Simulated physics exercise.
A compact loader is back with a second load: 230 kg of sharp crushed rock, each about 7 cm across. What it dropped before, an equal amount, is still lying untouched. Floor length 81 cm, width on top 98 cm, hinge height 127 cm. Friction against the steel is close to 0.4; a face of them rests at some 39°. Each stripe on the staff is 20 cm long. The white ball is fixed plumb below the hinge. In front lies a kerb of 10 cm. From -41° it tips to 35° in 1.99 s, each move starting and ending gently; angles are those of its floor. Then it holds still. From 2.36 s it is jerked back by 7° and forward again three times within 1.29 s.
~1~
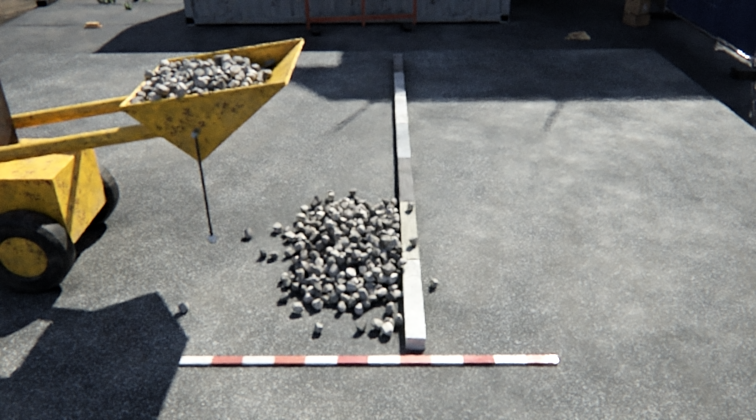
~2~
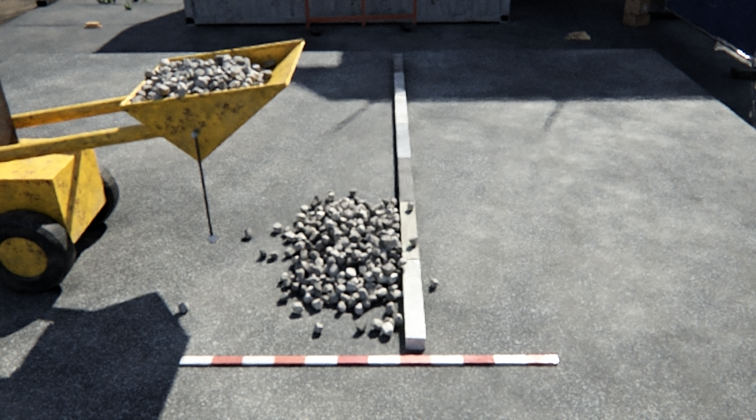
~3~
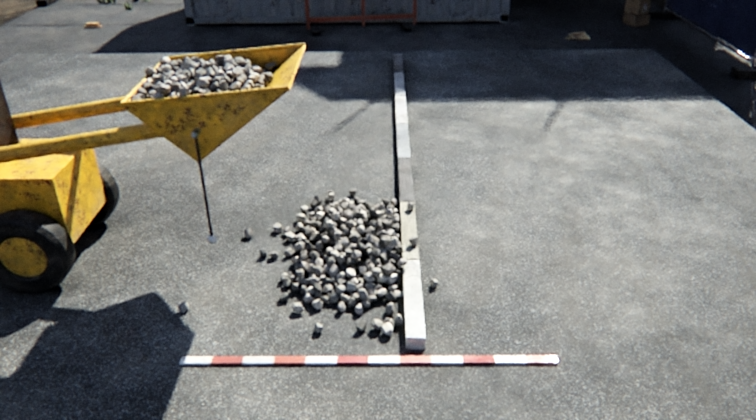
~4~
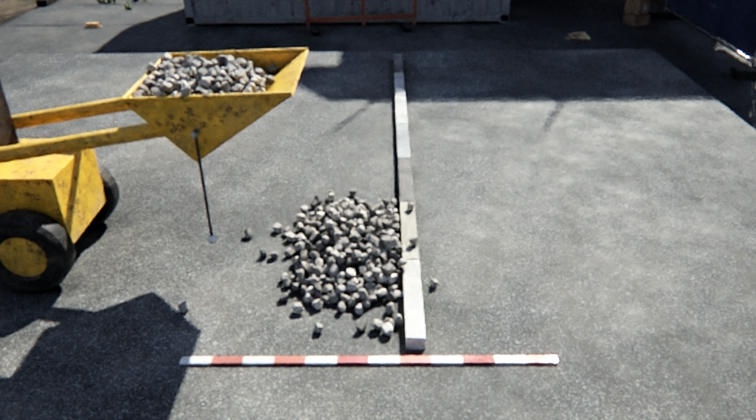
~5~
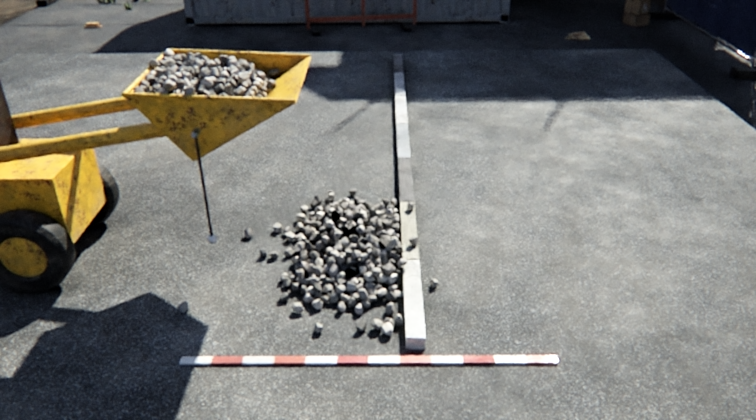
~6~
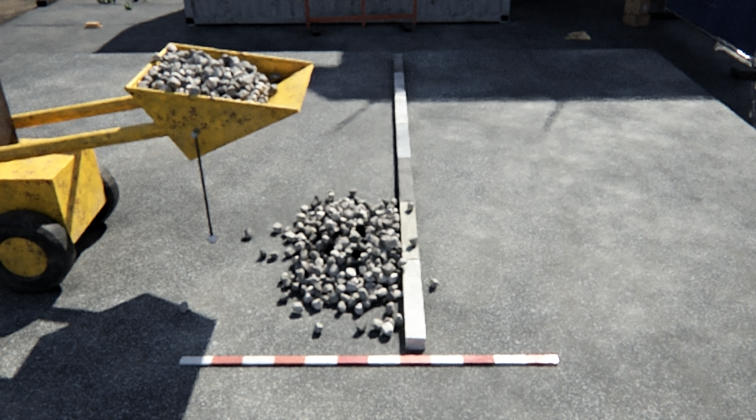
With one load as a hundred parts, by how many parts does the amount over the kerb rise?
Roughly 2 per cent of a load more.
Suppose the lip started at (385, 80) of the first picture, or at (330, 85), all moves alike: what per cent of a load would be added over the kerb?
Near 75 per cent from the first place, 20 from the second.
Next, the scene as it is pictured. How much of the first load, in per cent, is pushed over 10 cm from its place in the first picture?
About 5 per cent.
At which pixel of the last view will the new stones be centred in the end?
Their middle is at about (341, 235).
Then, 0.9 s after the last picture the floor is at 23°; in per cent of one load, 100 in the bucket, 100 on this side of the kerb; the foremost stones are at (406, 246).
Then, 1.5 s after the last picture the floor is at 35°; in per cent of one load, 45 in the bucket, 155 on this side of the kerb; the foremost stones are at (406, 246).
Then, 3.5 s after the last picture the floor is at 35°; in per cent of one load, 0 in the bucket, 198 on this side of the kerb, 2 over the kerb; the foremost stones are at (448, 246).
Then, 6.1 s after the last picture the floor is at 35°; in per cent of one load, 0 in the bucket, 198 on this side of the kerb, 2 over the kerb; the foremost stones are at (448, 246). Net gain over the kerb, 2.
